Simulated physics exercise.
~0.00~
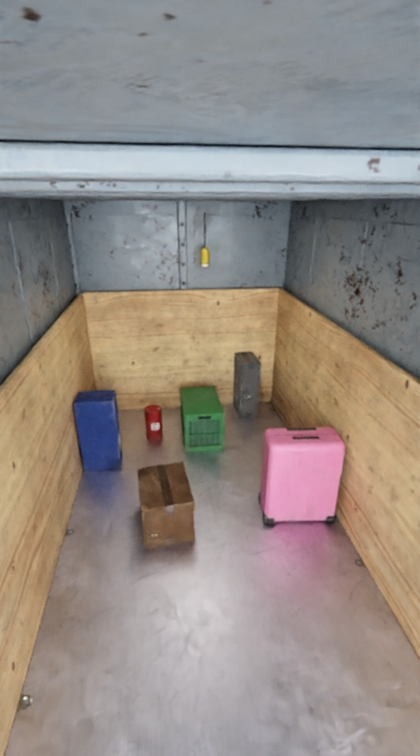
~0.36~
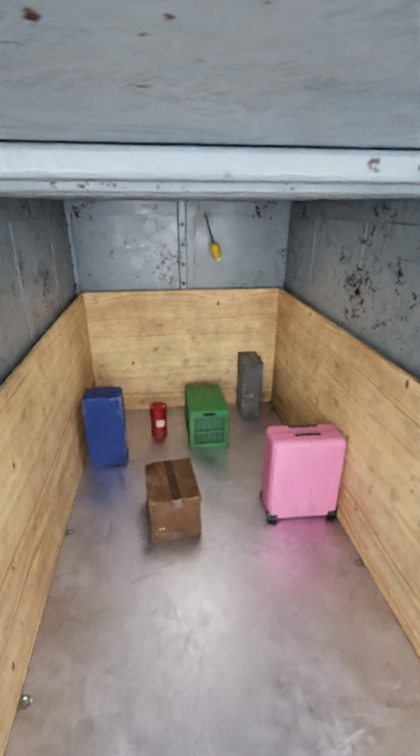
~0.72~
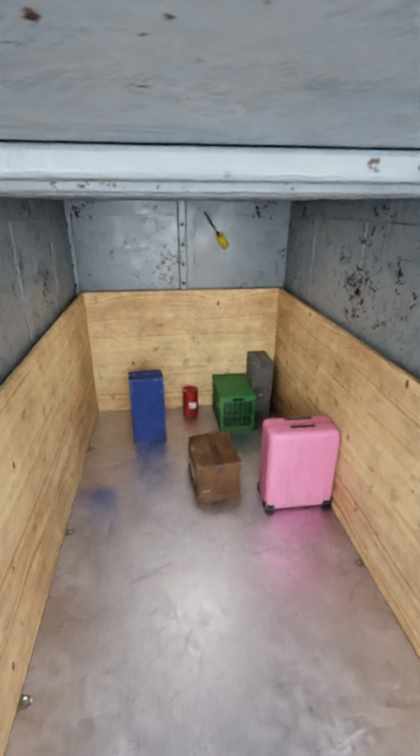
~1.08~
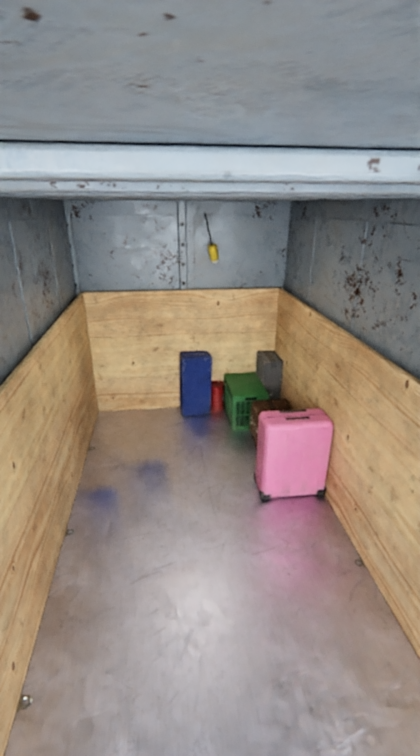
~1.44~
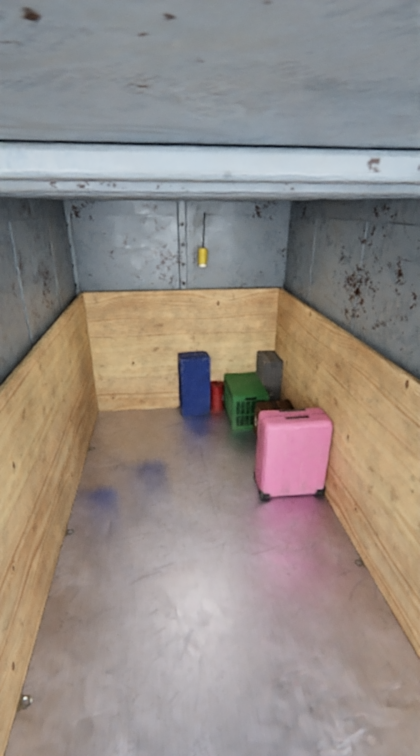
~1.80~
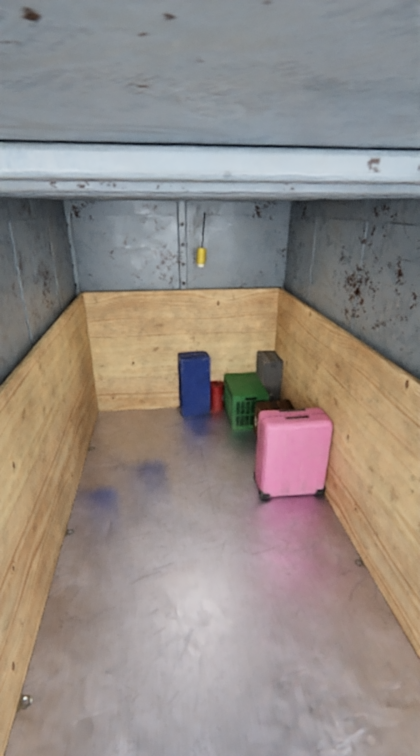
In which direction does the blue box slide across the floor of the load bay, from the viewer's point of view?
The blue box slides to the right, moving away from the left wall and towards the back of the bay as well.
In the video, a hanging yellow lamp swings in a van's load bay as the blue box, red canister, green crate and brown box slide back and to the right, while the pink suitcase shifts slightly; all end still, bunched near the far right corner.
